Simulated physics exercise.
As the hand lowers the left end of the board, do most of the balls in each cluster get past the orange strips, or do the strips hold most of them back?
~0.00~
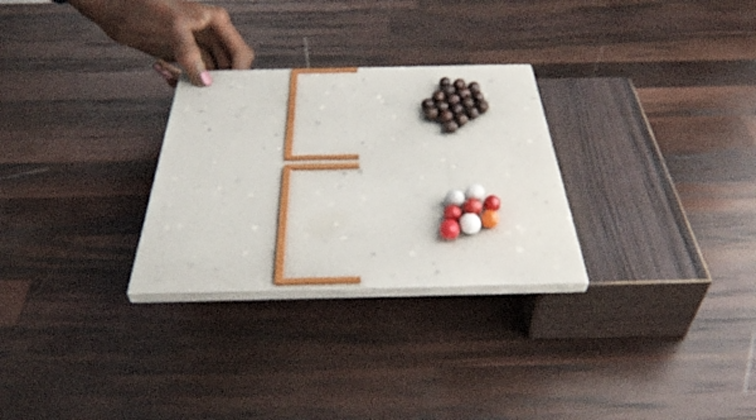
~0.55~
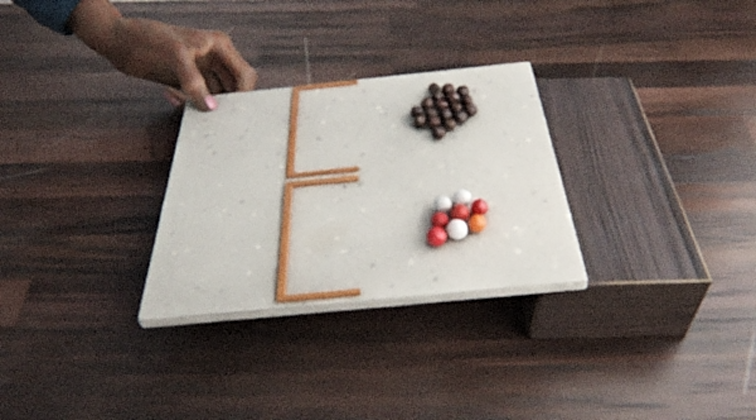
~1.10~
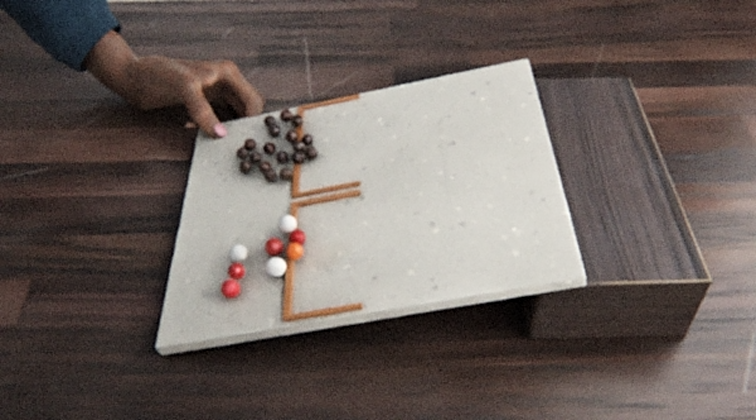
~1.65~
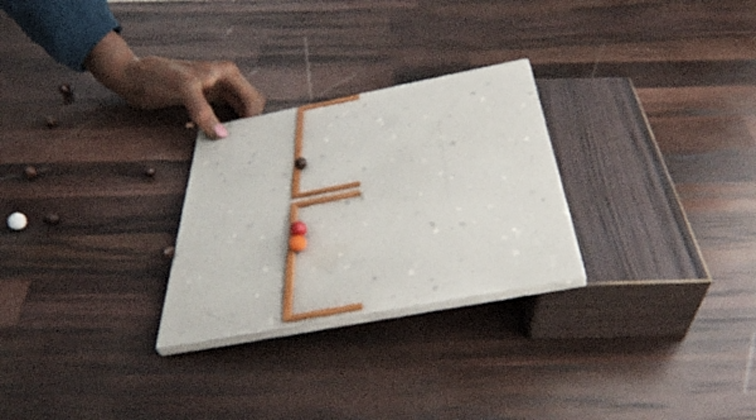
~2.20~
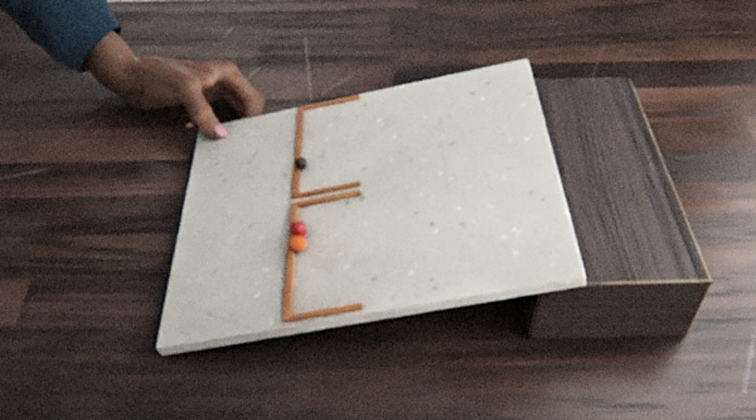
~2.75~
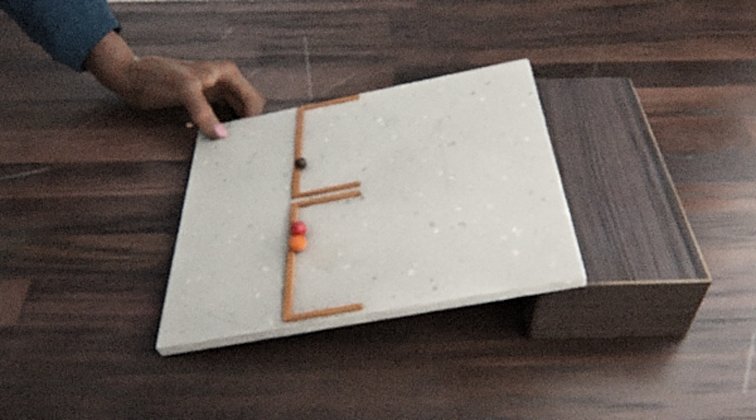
Most of the balls in both clusters get past the orange strips. Only one dark ball and a red and an orange one remain at the strips.
